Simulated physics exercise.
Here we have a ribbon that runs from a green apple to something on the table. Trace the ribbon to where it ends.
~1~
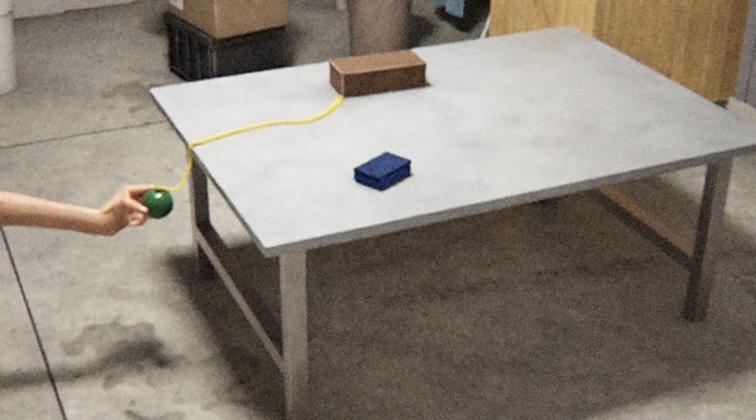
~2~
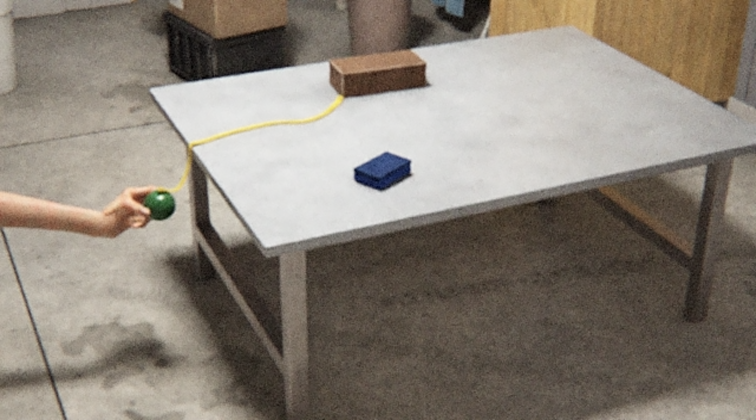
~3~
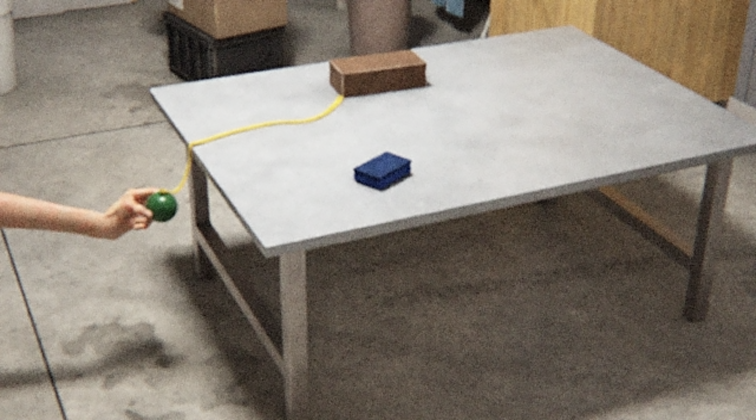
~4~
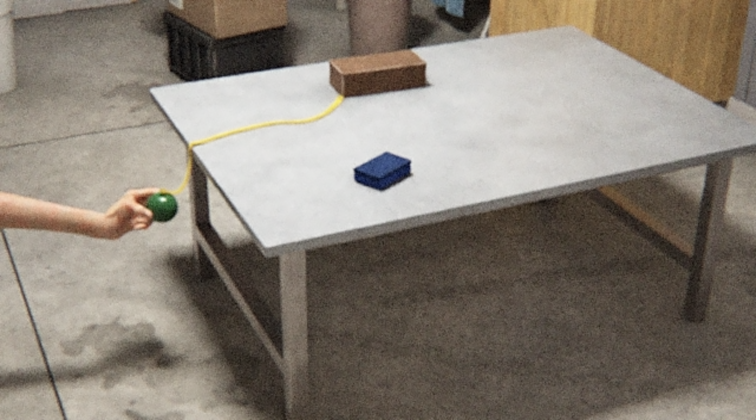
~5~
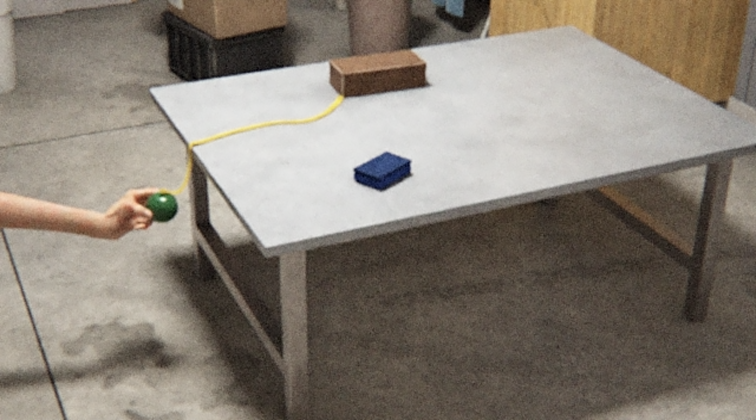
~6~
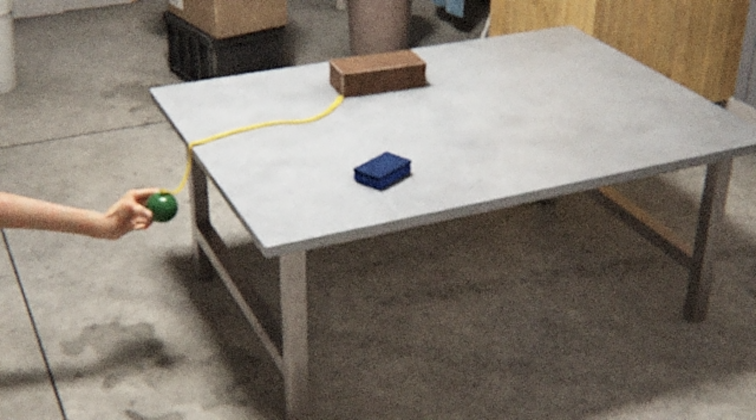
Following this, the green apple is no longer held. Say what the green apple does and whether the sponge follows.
Outcome: The green apple is held aloft; the sponge is left in place.
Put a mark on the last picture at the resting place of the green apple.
I'd put its resting spot close to pixel (162, 235).
Then, 0.68 s after the last picture, apple below the edge near (205, 226); brick unmoved; sponge unmoved.
Then, 1.62 s after the last picture, apple below the edge near (193, 230); brick unmoved; sponge unmoved.
At rest, apple below the edge near (163, 234); brick unmoved; sponge unmoved. The green apple ends up dangling and the sponge keeps its place.
